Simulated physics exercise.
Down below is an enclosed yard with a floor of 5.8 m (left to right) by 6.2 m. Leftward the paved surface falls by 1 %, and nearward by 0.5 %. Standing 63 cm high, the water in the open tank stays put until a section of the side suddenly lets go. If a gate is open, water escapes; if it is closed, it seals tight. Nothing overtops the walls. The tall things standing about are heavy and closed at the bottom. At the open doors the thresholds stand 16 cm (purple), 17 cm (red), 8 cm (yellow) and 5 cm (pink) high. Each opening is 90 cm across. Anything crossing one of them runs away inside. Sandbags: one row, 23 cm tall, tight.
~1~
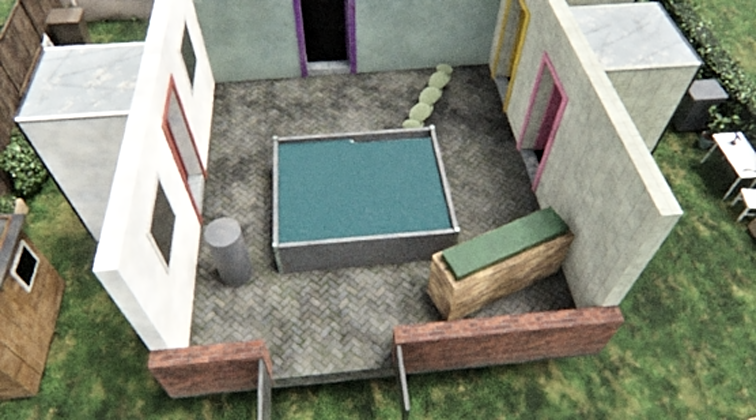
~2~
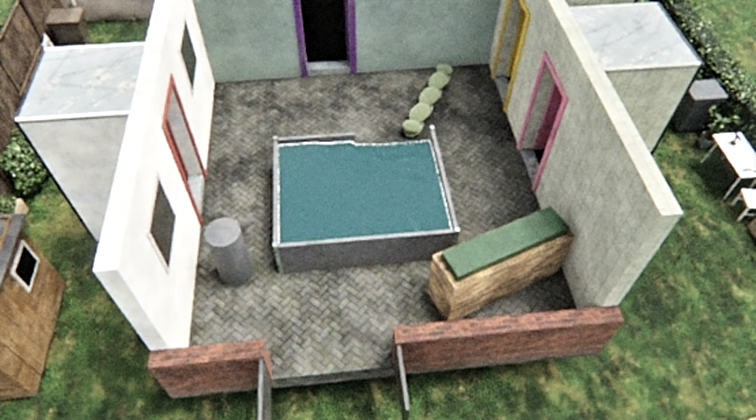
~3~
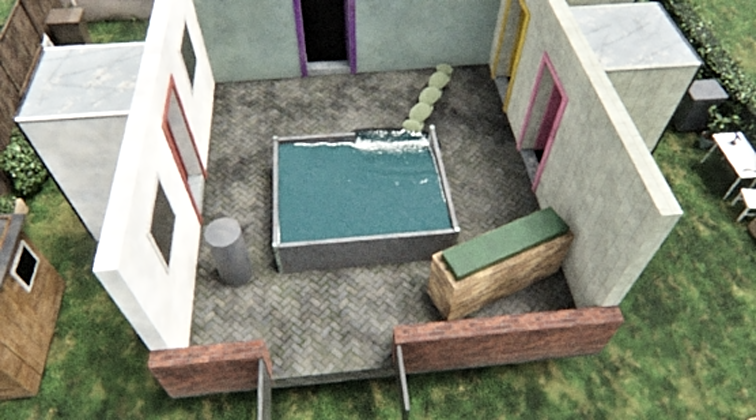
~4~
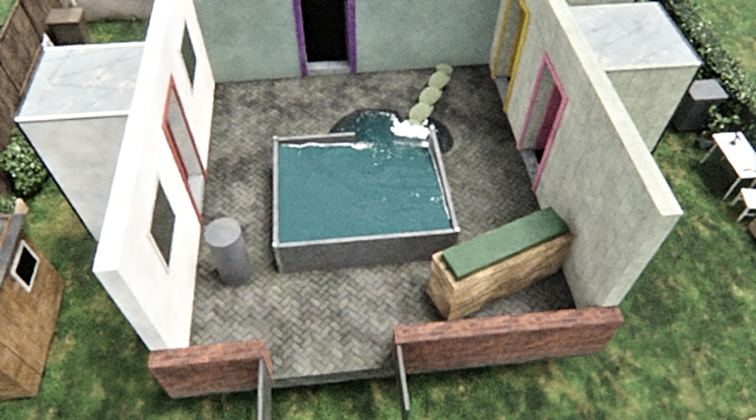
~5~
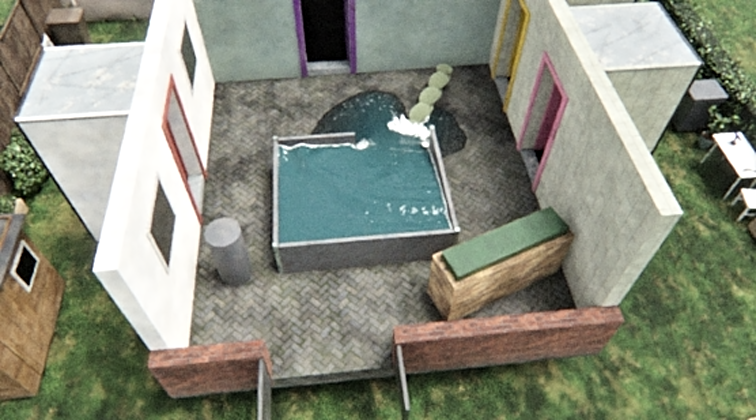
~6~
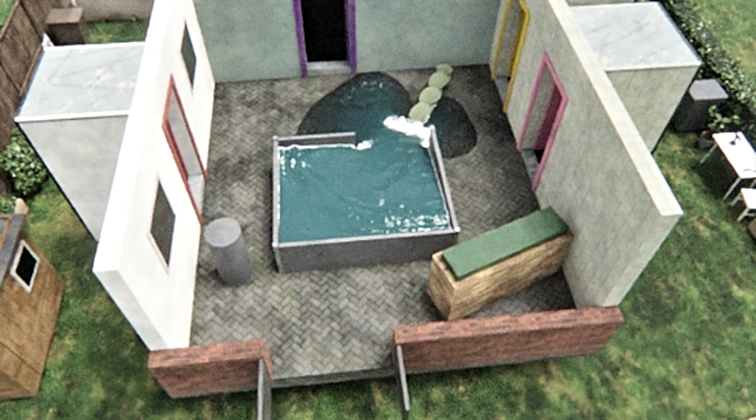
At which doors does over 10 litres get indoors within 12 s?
In the end the purple door lets the inflow top the limit, the red door holds the inflow within the limit, the yellow door lets the inflow top the limit, the pink door lets the inflow top the limit.
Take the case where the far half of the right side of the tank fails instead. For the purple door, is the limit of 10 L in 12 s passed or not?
Then the purple door ends up within bounds.
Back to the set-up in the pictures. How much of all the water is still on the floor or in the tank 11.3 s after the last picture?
Roughly 82 per cent is still there.
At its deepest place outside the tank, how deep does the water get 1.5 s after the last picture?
I'd say near 42 centimetres.
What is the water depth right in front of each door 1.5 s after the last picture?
You'd get purple at 27 cm, red at 0 cm, yellow at 19 cm, and pink at 4 cm.
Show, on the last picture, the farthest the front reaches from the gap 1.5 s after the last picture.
Somewhere near pixel (215, 85).
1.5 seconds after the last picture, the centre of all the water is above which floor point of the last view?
Roughly (370, 167) in the last picture.
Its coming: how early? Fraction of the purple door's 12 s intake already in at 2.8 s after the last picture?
Some 80 per cent by then.
Then, 0.7 s after the last picture water covers 30 % of the floor and is deepest (50 cm) near (412, 139); purple door 27 cm at the sill, 6 L in, red door not reached, yellow door 11 cm at the sill, 0 L in, pink door not reached.
Then, 1.5 s after the last picture water covers 35 % of the floor and is deepest (42 cm) near (412, 139); purple door 27 cm at the sill, 45 L in, red door not reached, yellow door 19 cm at the sill, 26 L in, pink door 4 cm at the sill, 0 L in.
Then, 2.8 s after the last picture water covers 50 % of the floor and is deepest (30 cm) near (223, 90); purple door 22 cm at the sill, 89 L in, red door 3 cm at the sill, 0 L in, yellow door 19 cm at the sill, 107 L in, pink door 5 cm at the sill, 1 L in.
Then, 6.3 s after the last picture water covers 85 % of the floor and is deepest (22 cm) near (197, 262); purple door 13 cm at the sill, 115 L in, red door 8 cm at the sill, 0 L in, yellow door 11 cm at the sill, 162 L in, pink door 8 cm at the sill, 15 L in.
Then, 11.3 s after the last picture water covers 95 % of the floor and is deepest (18 cm) near (187, 371); purple door 9 cm at the sill, 115 L in, red door 15 cm at the sill, 0 L in, yellow door 7 cm at the sill, 168 L in, pink door 7 cm at the sill, 32 L in.
